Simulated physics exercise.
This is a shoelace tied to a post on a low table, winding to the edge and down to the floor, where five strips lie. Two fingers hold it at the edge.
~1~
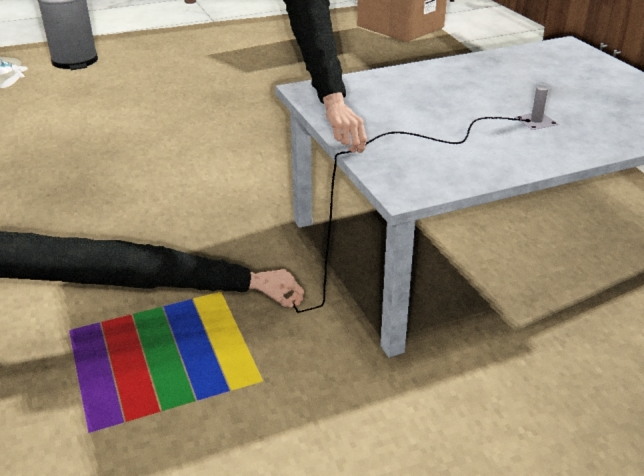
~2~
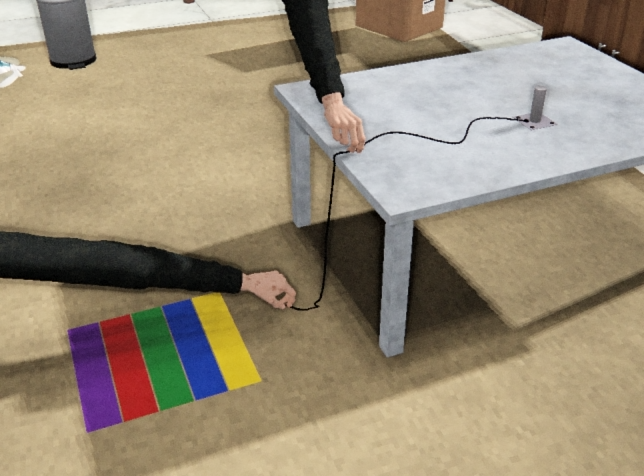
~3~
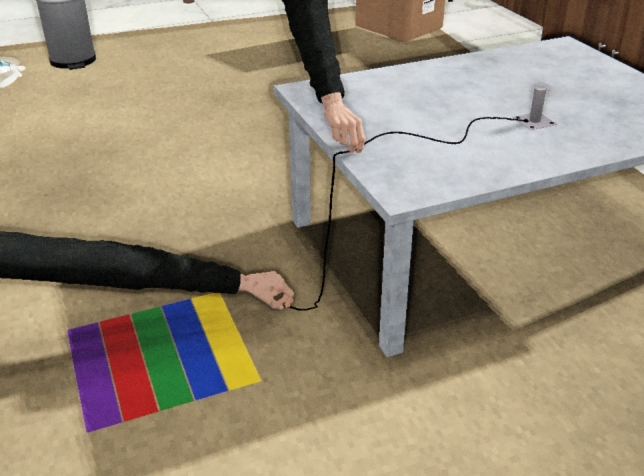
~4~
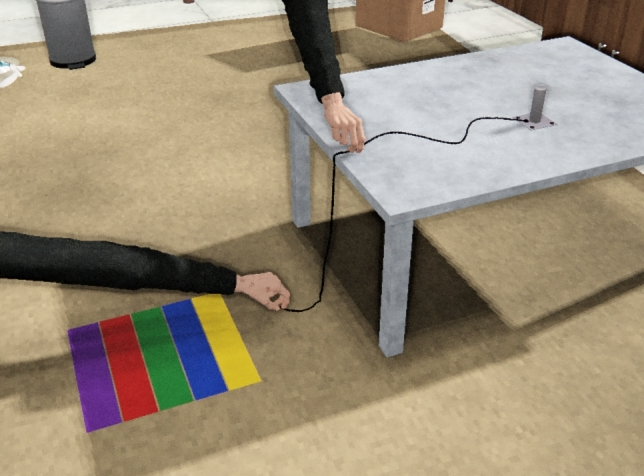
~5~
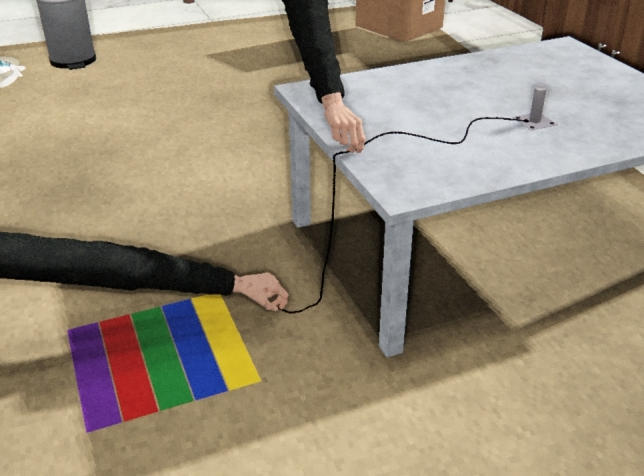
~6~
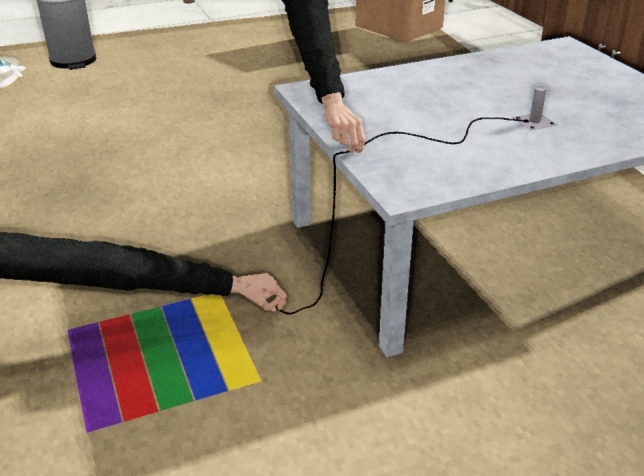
Beside a low table, a hand draws a dark cord's end slightly left near coloured strips.
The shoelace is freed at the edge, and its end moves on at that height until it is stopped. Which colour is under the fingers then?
The end stops over the red strip.
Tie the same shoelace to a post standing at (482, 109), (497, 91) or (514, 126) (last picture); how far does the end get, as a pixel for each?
In that order: (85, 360), (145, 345) and (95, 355).
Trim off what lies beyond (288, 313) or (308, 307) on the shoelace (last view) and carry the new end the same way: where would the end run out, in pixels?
About (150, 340) and (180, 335).
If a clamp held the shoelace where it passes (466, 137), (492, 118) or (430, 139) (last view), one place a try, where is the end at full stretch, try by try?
The places are (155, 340), (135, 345) and (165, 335).
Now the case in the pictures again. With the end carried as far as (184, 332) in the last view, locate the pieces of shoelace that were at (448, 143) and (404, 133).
About (418, 140), and the other about (375, 148).
Soon after, end near (184, 332); over blue.
After that, end near (148, 342); over green.
At the stop, end near (126, 348); over red. It gets as far as the red strip.
